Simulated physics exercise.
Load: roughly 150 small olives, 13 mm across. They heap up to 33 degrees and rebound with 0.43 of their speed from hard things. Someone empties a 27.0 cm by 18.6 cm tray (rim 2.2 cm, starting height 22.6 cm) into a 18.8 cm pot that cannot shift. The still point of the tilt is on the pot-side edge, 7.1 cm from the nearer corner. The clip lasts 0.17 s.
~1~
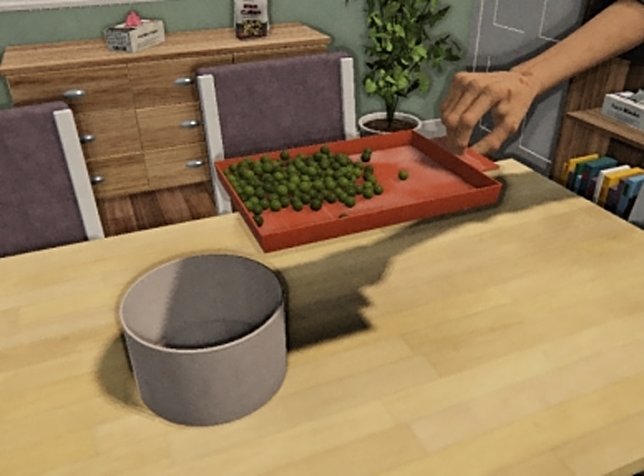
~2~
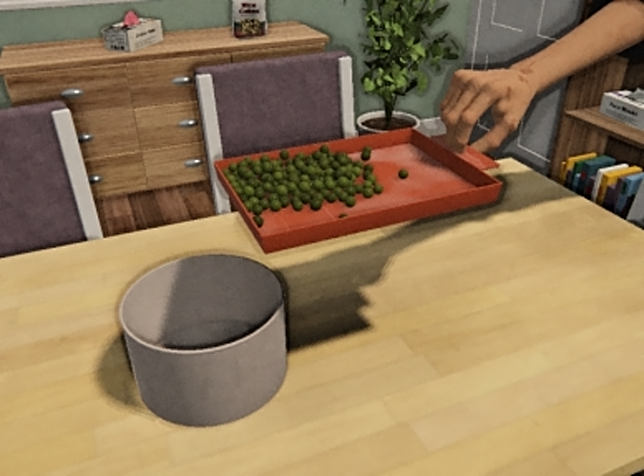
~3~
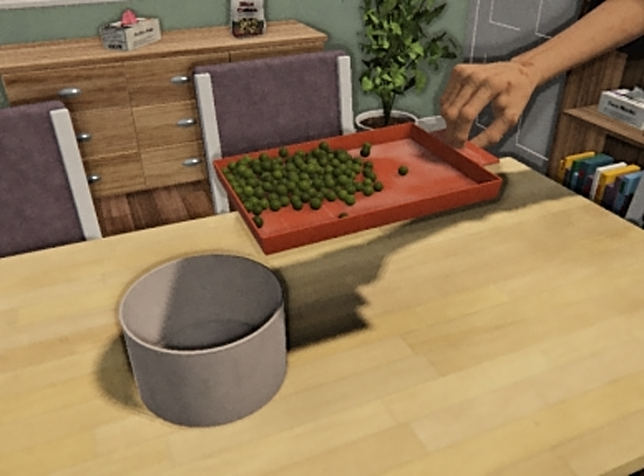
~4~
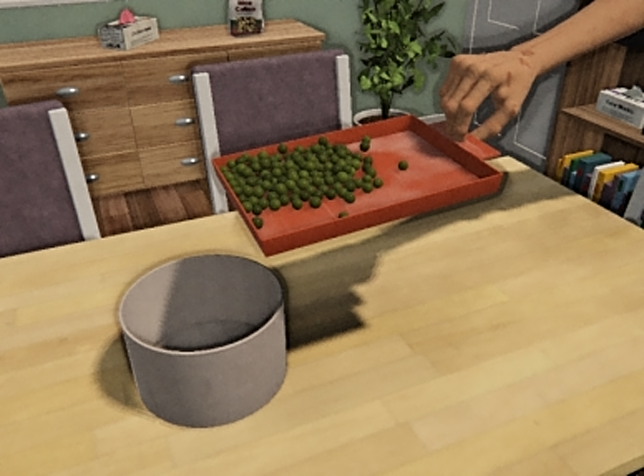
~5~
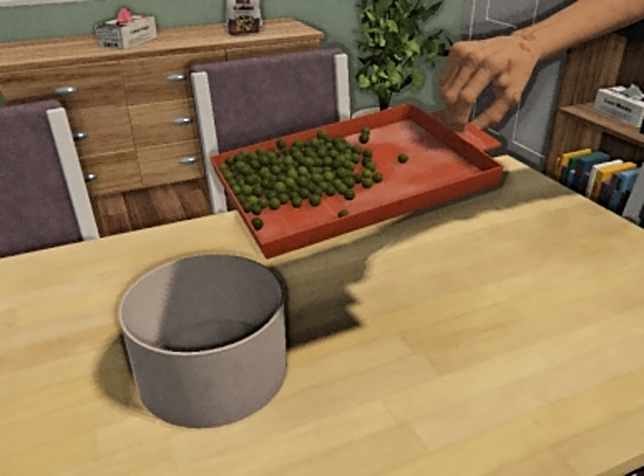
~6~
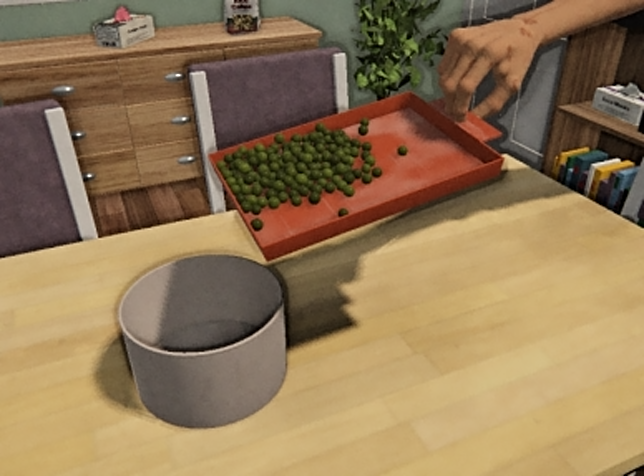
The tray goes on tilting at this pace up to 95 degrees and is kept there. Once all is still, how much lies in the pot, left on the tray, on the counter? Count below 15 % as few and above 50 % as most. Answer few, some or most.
Pot: Some, tray: Few, counter: Most.
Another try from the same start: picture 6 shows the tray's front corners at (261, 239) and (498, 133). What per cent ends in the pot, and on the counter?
Pot 90, counter 10.
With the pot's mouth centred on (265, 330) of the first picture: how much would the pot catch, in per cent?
About 85 per cent.
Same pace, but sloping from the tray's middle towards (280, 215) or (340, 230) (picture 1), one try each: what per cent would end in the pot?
Some 75 and 10 per cent.
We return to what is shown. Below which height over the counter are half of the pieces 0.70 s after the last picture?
Roughly 26 cm.
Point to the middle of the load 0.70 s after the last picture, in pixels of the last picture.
At about (253, 201).
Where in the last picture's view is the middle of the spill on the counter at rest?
Around (252, 461).
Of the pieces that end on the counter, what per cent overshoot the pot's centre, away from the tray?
Some 50 per cent.
Then, 0.42 s after the last picture, tilt 51 degrees; the tray holds 100 %, the pot 0 %.
Then, 0.70 s after the last picture, tilt 78 degrees; the tray holds 80 %, the pot 0 %.
Then, 1.08 s after the last picture, tilt 95 degrees; the tray holds 50 %, the pot 10 %.
In the end, pot 40 %, tray 0 %, counter 60 %.
